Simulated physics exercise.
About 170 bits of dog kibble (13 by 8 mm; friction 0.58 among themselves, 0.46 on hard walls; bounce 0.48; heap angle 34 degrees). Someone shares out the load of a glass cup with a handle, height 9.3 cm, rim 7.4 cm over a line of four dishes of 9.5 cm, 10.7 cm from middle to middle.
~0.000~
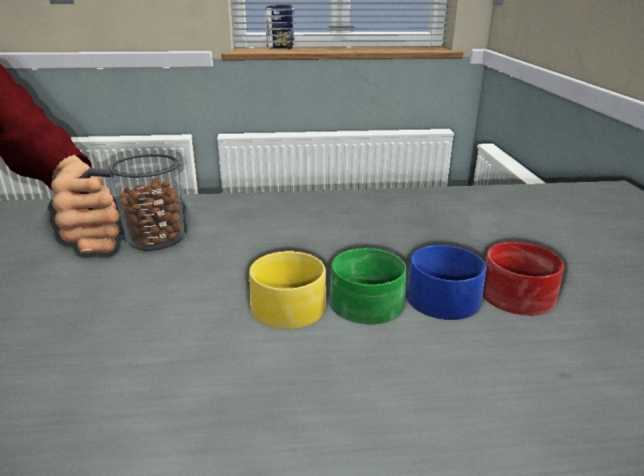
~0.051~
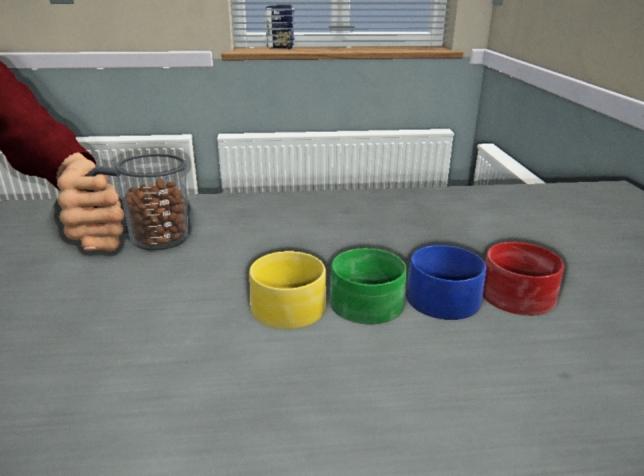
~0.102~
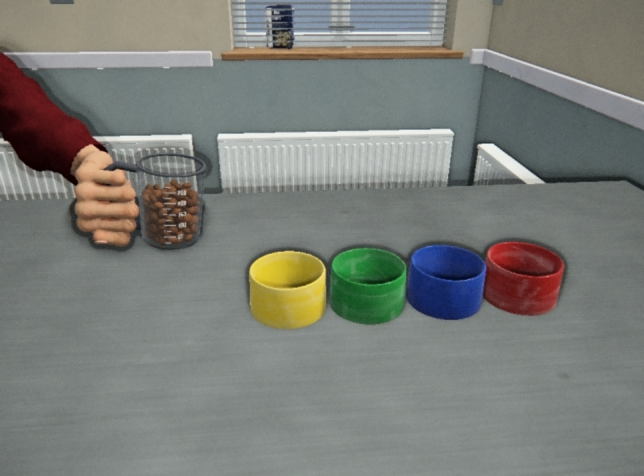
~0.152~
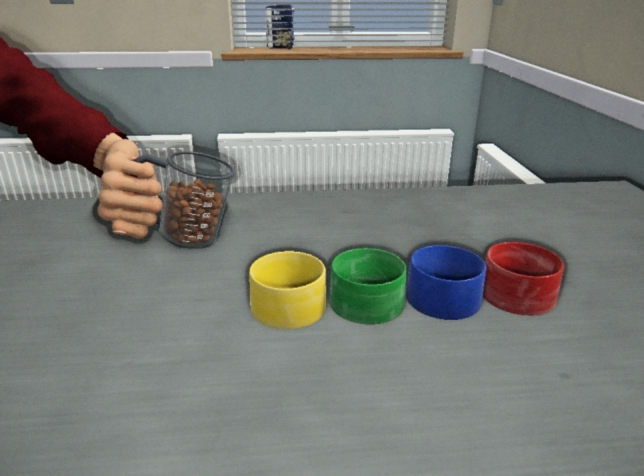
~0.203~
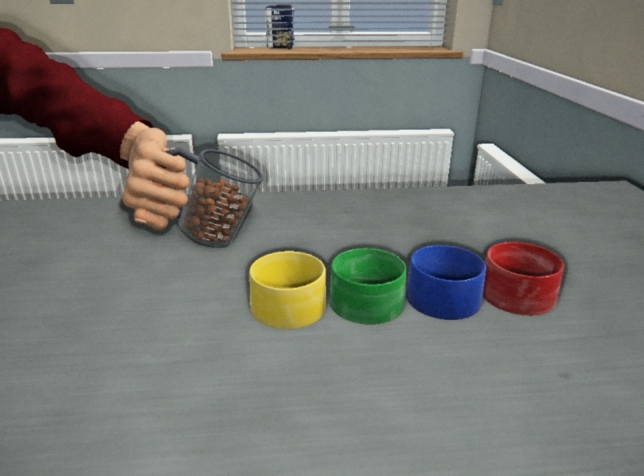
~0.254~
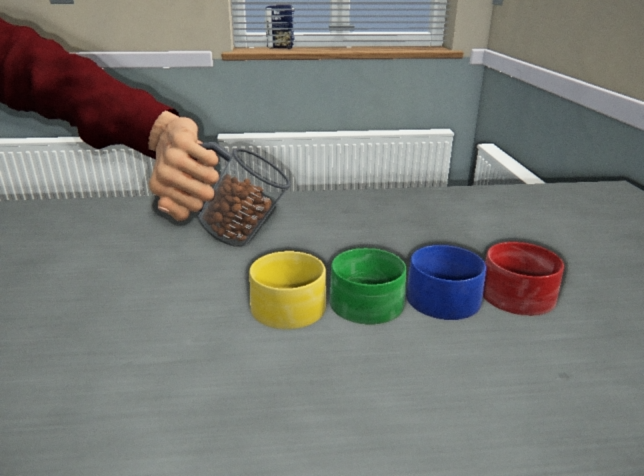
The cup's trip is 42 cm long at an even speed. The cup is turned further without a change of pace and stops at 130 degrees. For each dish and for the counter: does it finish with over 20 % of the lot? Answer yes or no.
Red: Yes, blue: No, green: No, yellow: No, counter: No.
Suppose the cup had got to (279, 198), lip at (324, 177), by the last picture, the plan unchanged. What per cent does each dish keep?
Red 90, blue 0, green 0, yellow 0.
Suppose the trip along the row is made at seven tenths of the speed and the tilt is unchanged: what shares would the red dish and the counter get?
Red 20; counter 20.
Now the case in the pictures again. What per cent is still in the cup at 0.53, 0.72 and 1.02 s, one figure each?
About 100, 90, 0.
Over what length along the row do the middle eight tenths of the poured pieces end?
About 6 cm.
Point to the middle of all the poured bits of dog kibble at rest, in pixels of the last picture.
At about (524, 279).
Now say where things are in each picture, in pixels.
The first picture shows cup at (151, 202), tilt 0 degrees, lip at (178, 164), moved 0.0 cm; middle of the pieces at (151, 218); yellow dish at (287, 270); green dish at (369, 266); blue dish at (448, 263); red dish at (525, 259).
The second picture shows cup at (156, 202), tilt 2 degrees, lip at (184, 165), moved 0.6 cm; middle of the pieces at (156, 217).
The third picture shows cup at (171, 202), tilt 7 degrees, lip at (204, 168), moved 2.4 cm; middle of the pieces at (170, 217).
The fourth picture shows cup at (194, 201), tilt 16 degrees, lip at (233, 172), moved 5.1 cm; middle of the pieces at (191, 216).
The fifth picture shows cup at (219, 200), tilt 25 degrees, lip at (262, 178), moved 8.0 cm; middle of the pieces at (212, 214).
The sixth picture shows cup at (242, 199), tilt 33 degrees, lip at (289, 184), moved 10.8 cm; middle of the pieces at (234, 212); yellow dish at (287, 270); green dish at (369, 266); blue dish at (448, 263); red dish at (525, 259). Its pace works out near 170 degrees a second; the hand travels 56 cm a second.
Then, at 0.53 s, tilt 81 degrees; cup holds 100 %.
After 0.72 s, tilt 114 degrees; cup holds 90 %, blue 5 %.
After 1.02 s, tilt 130 degrees; cup holds 0 %, red 95 %.
At rest (1.5 s), red 95 %, blue 0 %, green 0 %, yellow 0 %, counter 0 %.
